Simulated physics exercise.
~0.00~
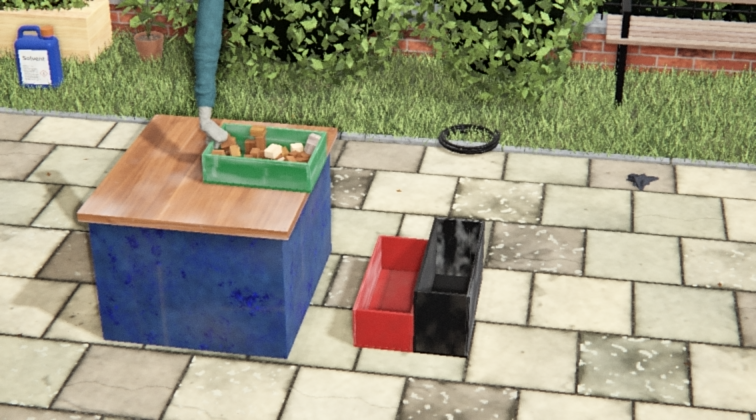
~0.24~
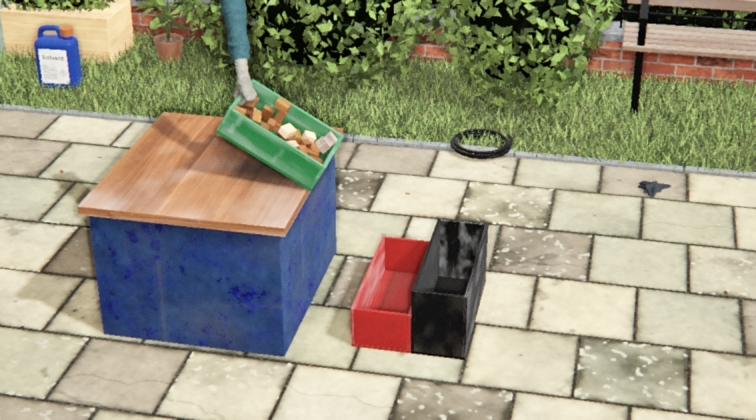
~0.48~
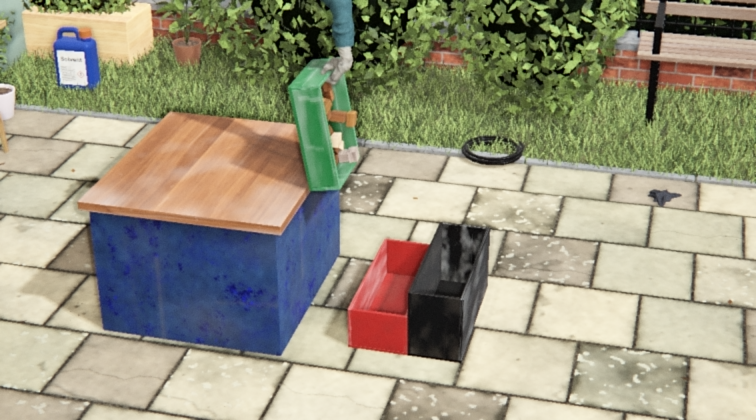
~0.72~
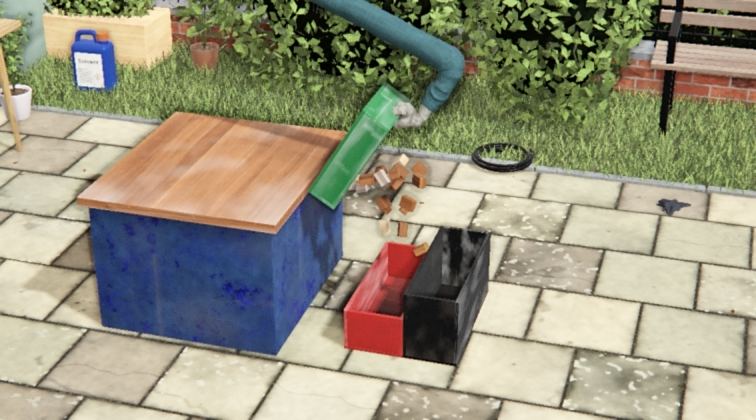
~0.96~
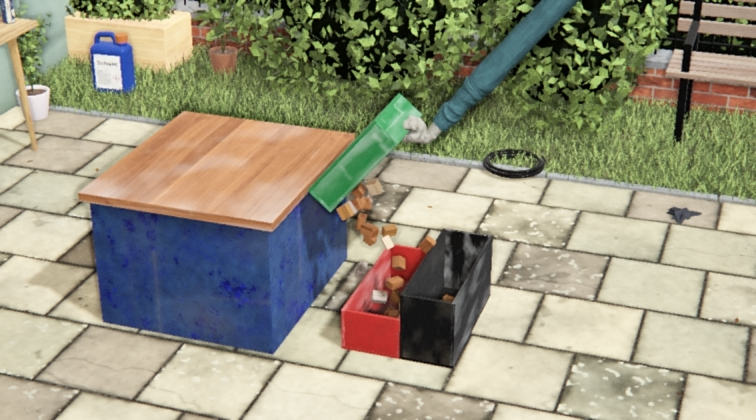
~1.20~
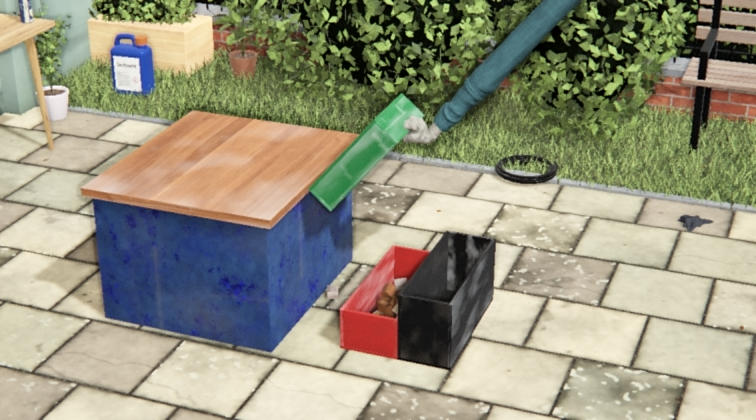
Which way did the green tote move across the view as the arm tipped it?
The green tote moved to the right, toward the edge of the bench nearest the red trough.
